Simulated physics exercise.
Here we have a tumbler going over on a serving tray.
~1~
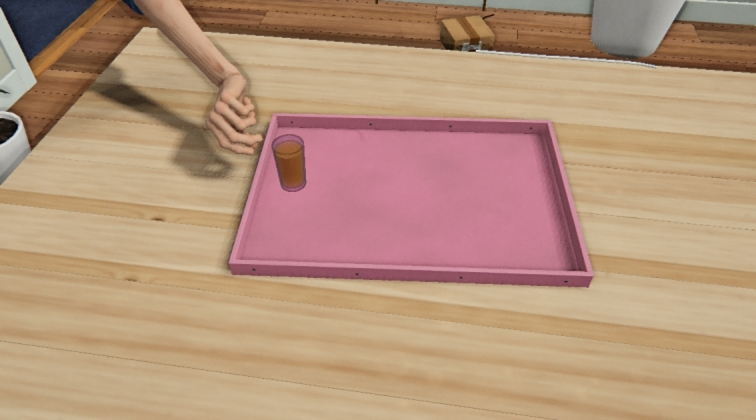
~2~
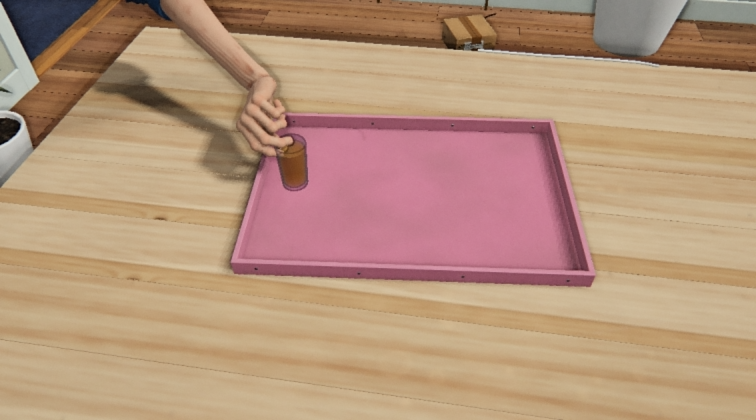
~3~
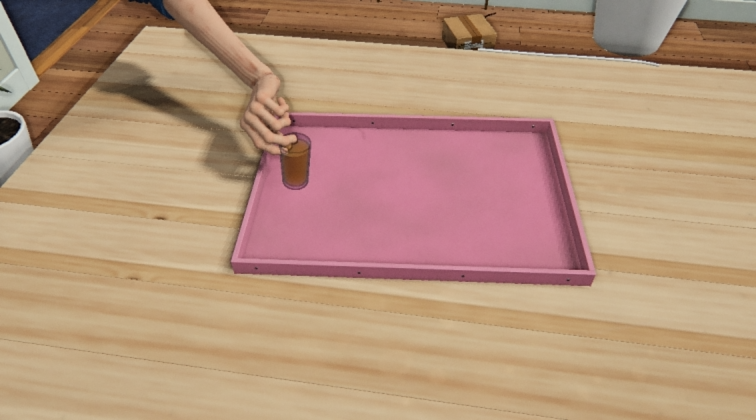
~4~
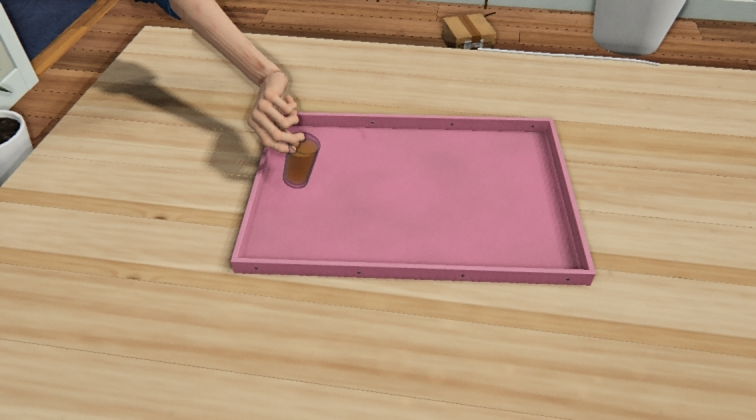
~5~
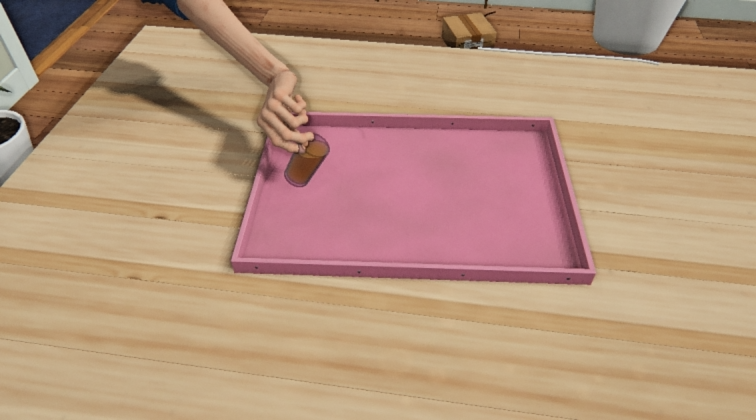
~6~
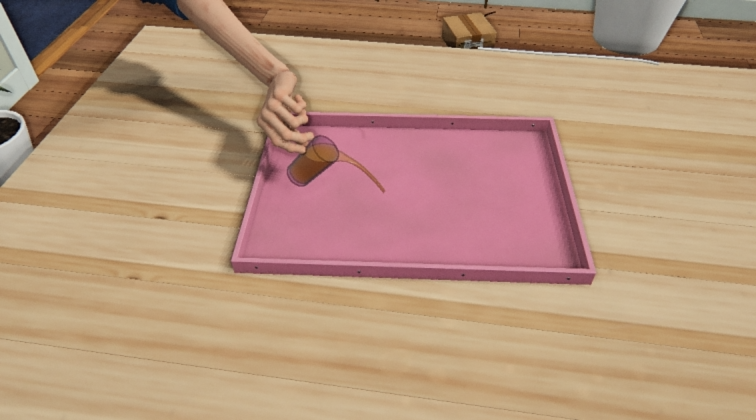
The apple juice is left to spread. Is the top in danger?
The spill is held by the rim.
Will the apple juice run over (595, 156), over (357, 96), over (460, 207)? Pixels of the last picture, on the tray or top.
The first is dry; the next dry; the last wet.
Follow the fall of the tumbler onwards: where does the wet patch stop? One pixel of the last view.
Around (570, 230).
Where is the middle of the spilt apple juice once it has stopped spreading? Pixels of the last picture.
Close to (485, 204).
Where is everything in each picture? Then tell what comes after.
It stands upright; tumbler (290, 163) nearly full; tray (396, 264), in the first picture.
The hand pushes it; tumbler nearly full, surface at (291, 149), in the second picture.
The hand pushes it; tumbler (295, 161) nearly full, in the third picture.
The hand pushes it; tumbler nearly full, surface at (303, 148); tray (398, 263), in the fourth picture.
The hand pushes it; tumbler (306, 160) tipped 25°, in the fifth picture.
It is falling; tumbler (313, 161) tipped 40°, in the sixth picture.
Soon after, the tumbler lies in the tray; the puddle covers about as much as a plate; all of it is inside the rim.
Later, the puddle covers about as much as a tray; all of it is inside the rim.
In the end, the puddle covers about as much as a tray; all of it is inside the rim.
